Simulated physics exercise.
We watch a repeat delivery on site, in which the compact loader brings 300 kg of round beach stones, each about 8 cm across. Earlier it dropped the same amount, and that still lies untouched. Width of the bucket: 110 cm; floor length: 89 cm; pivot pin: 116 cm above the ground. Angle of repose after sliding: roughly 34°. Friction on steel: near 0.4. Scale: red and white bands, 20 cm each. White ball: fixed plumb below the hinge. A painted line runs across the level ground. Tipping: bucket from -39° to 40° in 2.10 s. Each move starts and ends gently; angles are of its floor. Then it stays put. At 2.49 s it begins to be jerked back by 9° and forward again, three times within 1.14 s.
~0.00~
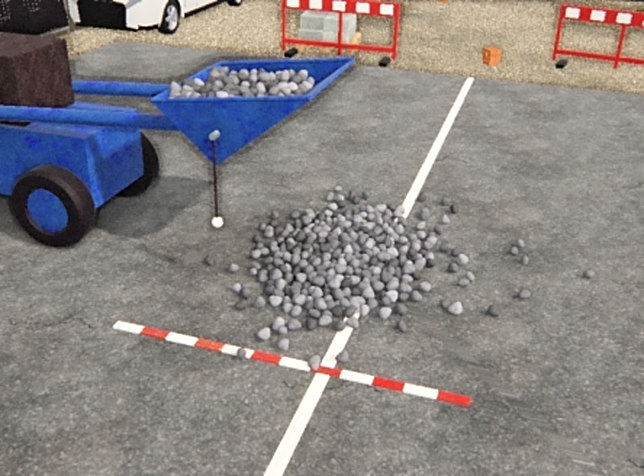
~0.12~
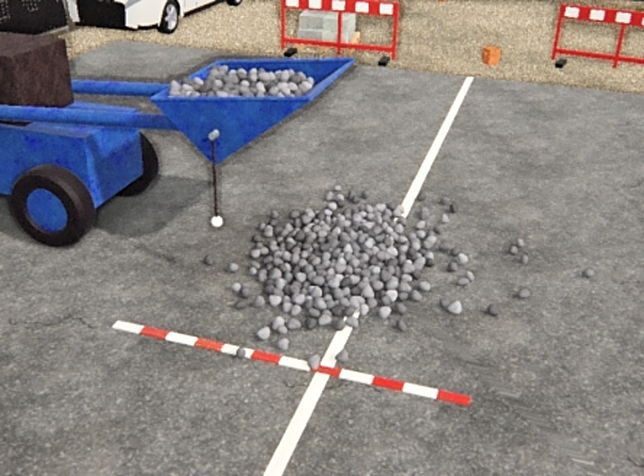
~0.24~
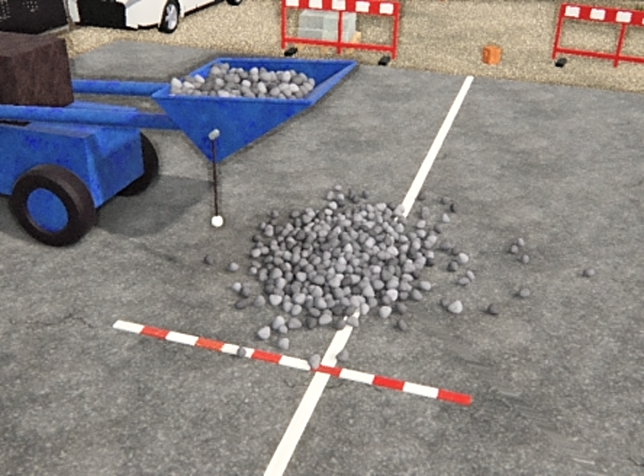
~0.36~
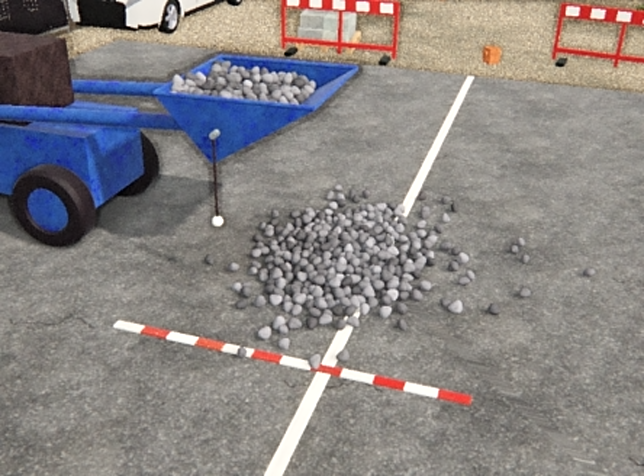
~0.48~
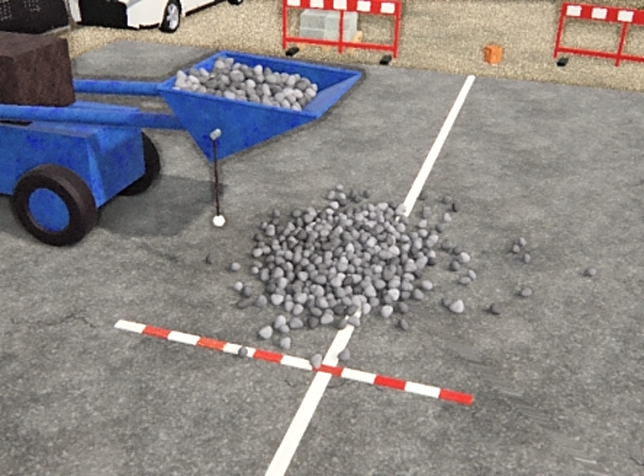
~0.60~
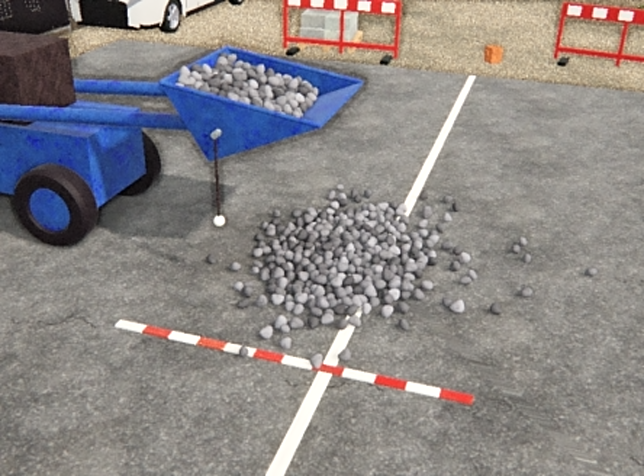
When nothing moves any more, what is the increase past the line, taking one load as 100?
I would say 45 out of 100.
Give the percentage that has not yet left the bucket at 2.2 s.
Estimate: 15 % remaining inside, roughly.
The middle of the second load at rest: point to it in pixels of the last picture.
I'd put their centre close to (365, 252).
After 1.6 s the floor is at 28°; in per cent of one load, 94 in the bucket, 83 short of the line, 23 past the line; the foremost stones are at (515, 271).
After 2.2 s the floor is at 40°; in per cent of one load, 14 in the bucket, 143 short of the line, 43 past the line; the foremost stones are at (515, 271).
After 4.1 s the floor is at 40°; in per cent of one load, 0 in the bucket, 132 short of the line, 68 past the line; the foremost stones are at (527, 277).
After 6.7 s the floor is at 40°; in per cent of one load, 0 in the bucket, 132 short of the line, 68 past the line; the foremost stones are at (527, 277). Net gain past the line, 45.
